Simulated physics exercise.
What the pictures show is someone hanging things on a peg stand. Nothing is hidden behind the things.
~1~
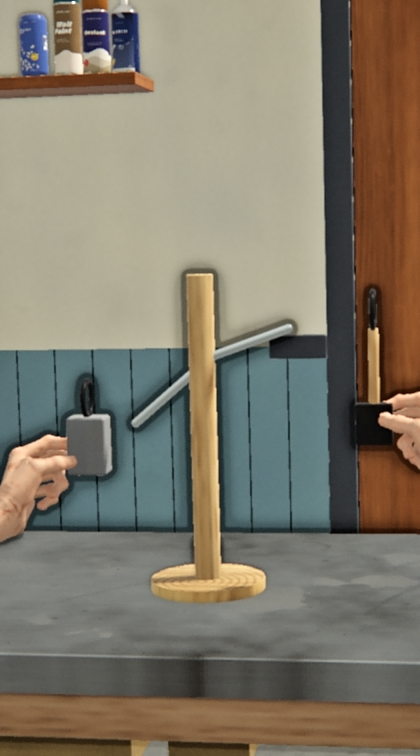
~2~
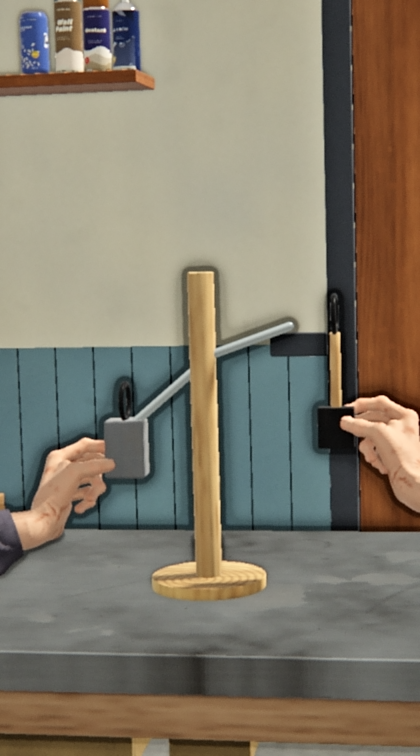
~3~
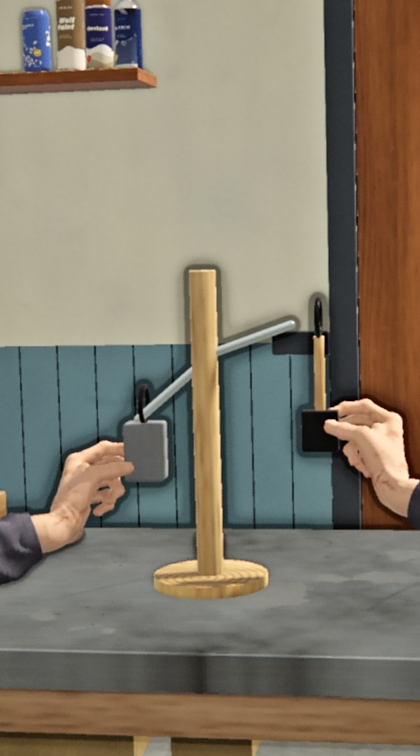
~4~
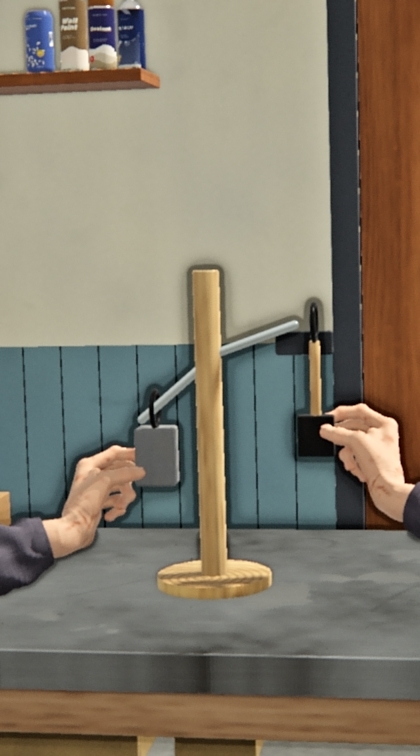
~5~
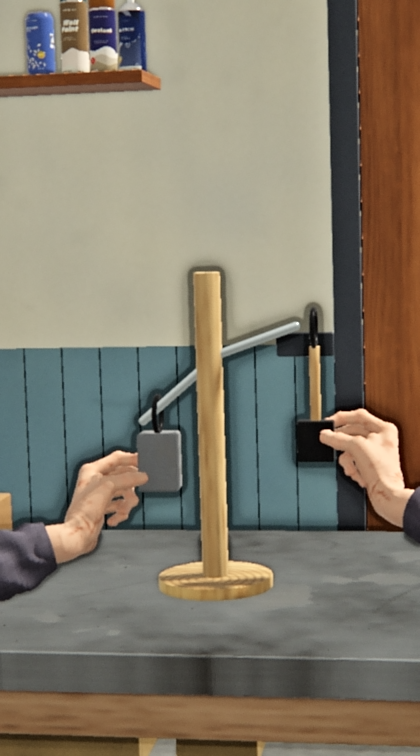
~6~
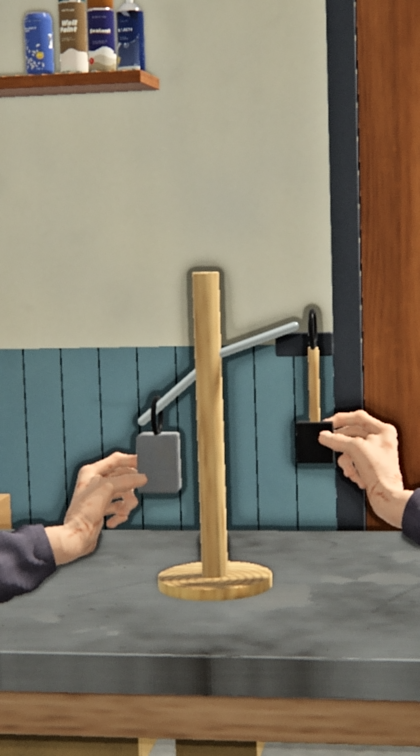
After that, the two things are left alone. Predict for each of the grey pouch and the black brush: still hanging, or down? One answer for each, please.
My prediction: The grey pouch down; the black brush down.
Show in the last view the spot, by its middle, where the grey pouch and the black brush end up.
Final spots: Grey pouch at (82, 565), black brush at (317, 512).
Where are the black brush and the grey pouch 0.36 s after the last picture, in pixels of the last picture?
First: (317, 496). Second: (98, 562).
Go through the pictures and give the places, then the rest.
The first picture shows still on the way; grey pouch (88, 426); black brush (374, 367); peg stand (212, 433).
The second picture shows still on the way; black brush (336, 371); peg stand (213, 431).
The third picture shows still on the way; grey pouch (145, 432); peg stand (215, 429).
The fourth picture shows still on the way; black brush (315, 379); peg stand (219, 429).
The fifth picture shows still on the way; grey pouch (159, 442); peg stand (220, 431).
The sixth picture shows in place, still held; grey pouch (158, 443); black brush (314, 385); peg stand (219, 431).
Then, 0.16 s later than the last frame, grey pouch tilted by 34° near (143, 483); black brush dropping near (315, 437).
Then, 0.24 s later than the last frame, grey pouch dropping near (124, 538); black brush fallen near (317, 511).
Then, 0.36 s later than the last frame, grey pouch fallen near (99, 561); black brush dropping near (317, 496).
When it is over, the grey pouch falls off, near (82, 565); the black brush falls off, near (317, 512).
